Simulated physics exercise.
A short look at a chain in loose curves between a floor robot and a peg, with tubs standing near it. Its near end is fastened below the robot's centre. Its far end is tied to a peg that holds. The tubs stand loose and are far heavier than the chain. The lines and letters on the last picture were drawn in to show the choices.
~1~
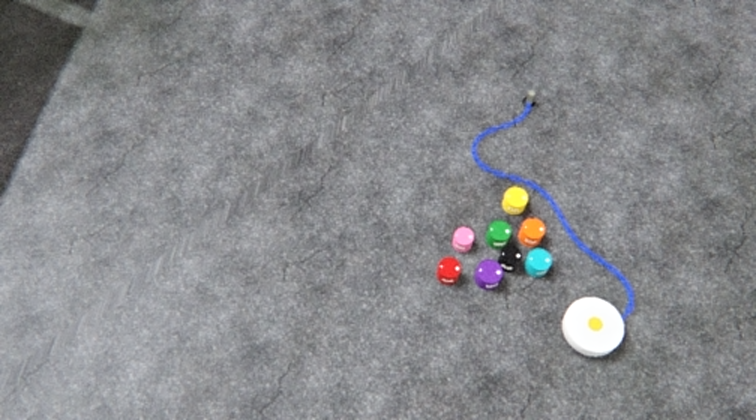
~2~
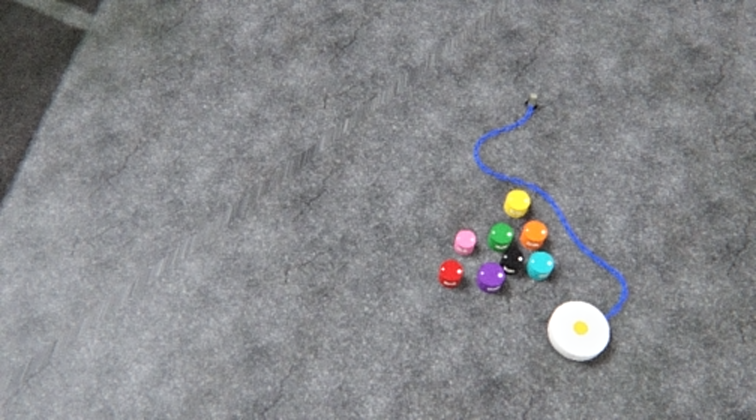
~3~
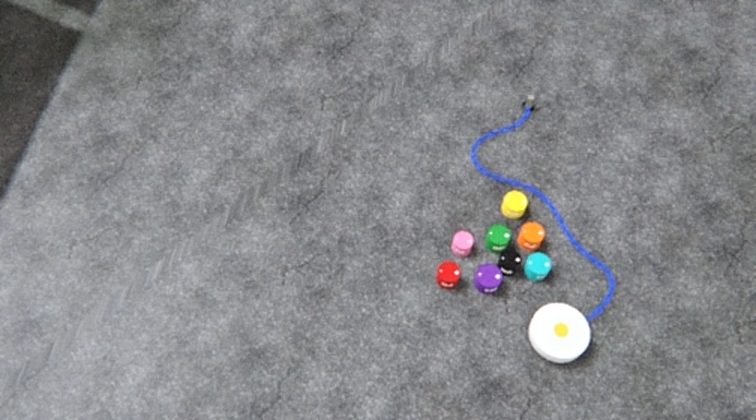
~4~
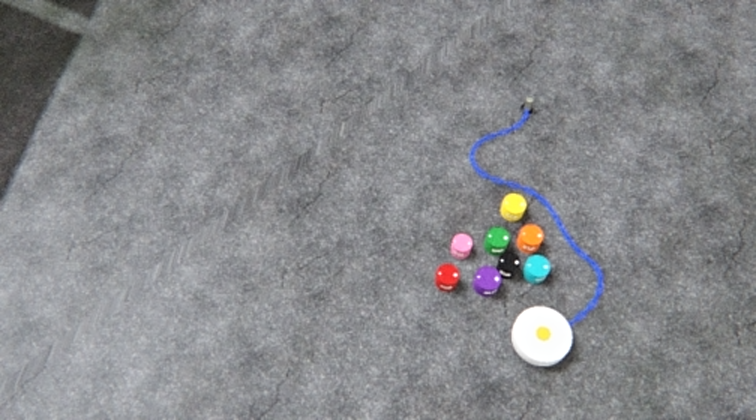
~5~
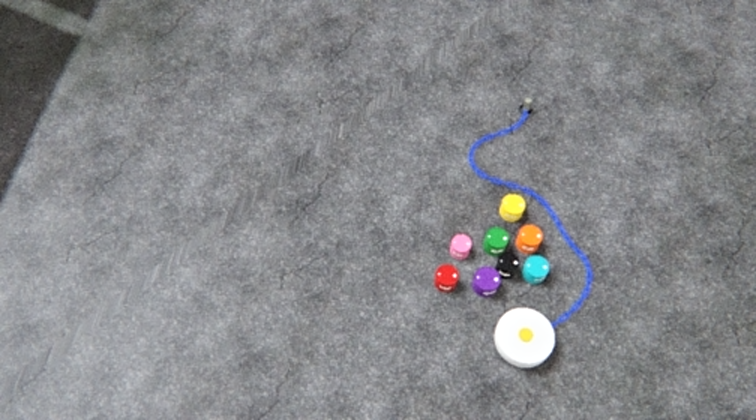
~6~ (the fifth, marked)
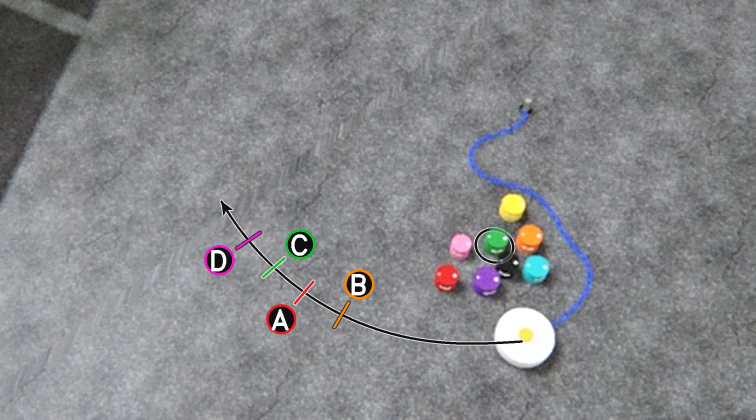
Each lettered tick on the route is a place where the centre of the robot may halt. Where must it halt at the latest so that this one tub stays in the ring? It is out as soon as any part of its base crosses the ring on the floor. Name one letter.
It can go as far as B.
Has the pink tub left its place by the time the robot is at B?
No.
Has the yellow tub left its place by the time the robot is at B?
No.
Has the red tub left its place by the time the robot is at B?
By then, no.
On the marked copy, A at (304, 292); B at (342, 315); C at (274, 267); D at (249, 240); the ring at (494, 246); the route from (522, 342) via (334, 311) to (221, 202).
Taking B. A third of the way, robot (458, 340); green tub (496, 242).
Two thirds of the way, robot (393, 331); green tub (496, 242).
When it is over, robot (341, 311); turquoise tub (515, 254); orange tub (525, 236); black tub (500, 266); purple tub (482, 279); green tub (496, 242); the green tub is still in its ring.
As for the rest, A drags the ringed tub to (474, 228); C drags the ringed tub to (457, 212); D drags the ringed tub to (442, 196).
